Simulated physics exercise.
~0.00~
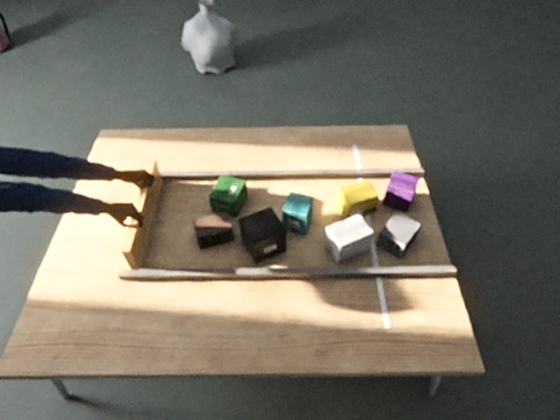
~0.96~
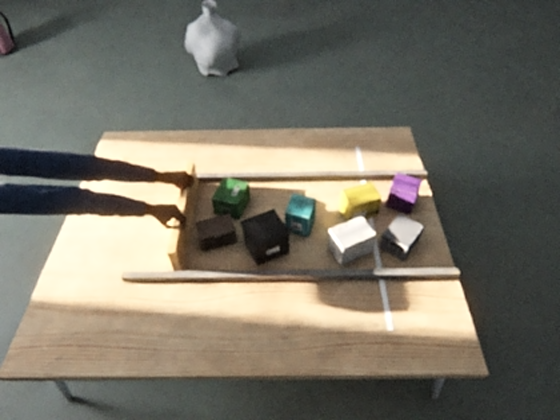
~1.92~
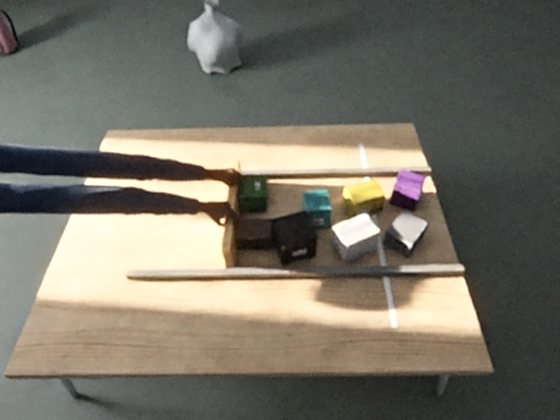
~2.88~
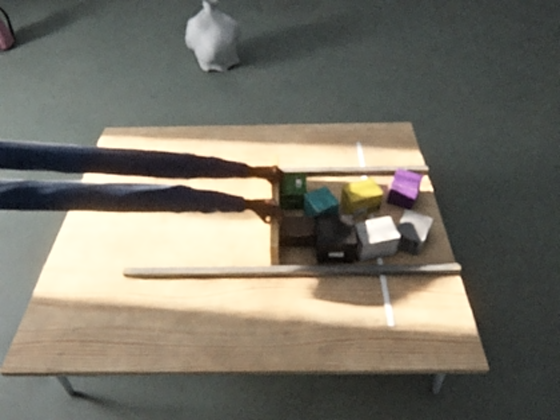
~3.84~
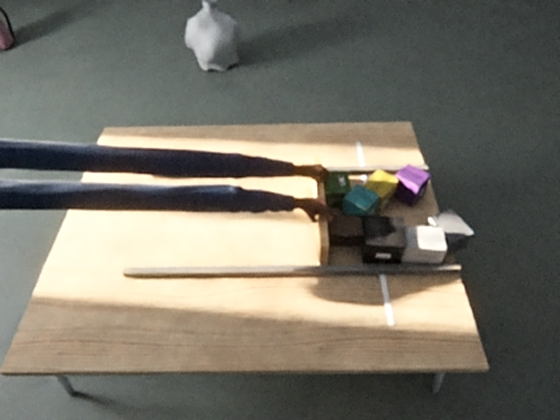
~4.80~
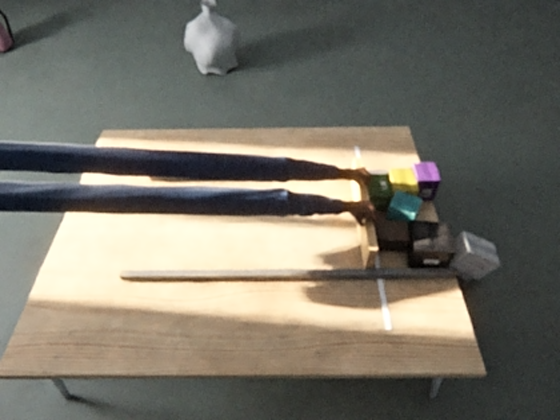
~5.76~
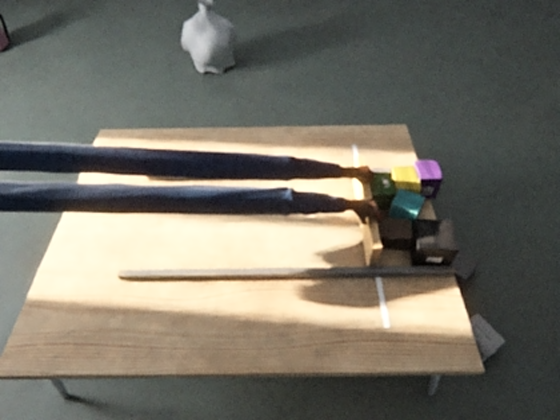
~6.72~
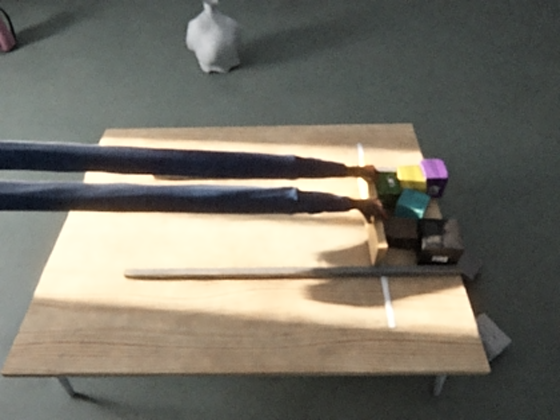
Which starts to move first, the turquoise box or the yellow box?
The turquoise box starts to move first, while the yellow box is still at rest. The yellow one only shifts later, as the plank pushes the group closer to the right end.
At first, two hands hold an upright plank at the left of a wooden table, with eight boxes scattered to its right between two long rails. The hands push the plank steadily right, and it gathers the green, brown and black boxes, then the turquoise one. As the group bunches up, the white box slides along and the yellow and purple ones shift too. The grey box tips at the right end and goes over, and the white box turns and drops after it. The plank halts by the tape line, with the other six boxes still crowded on the table.
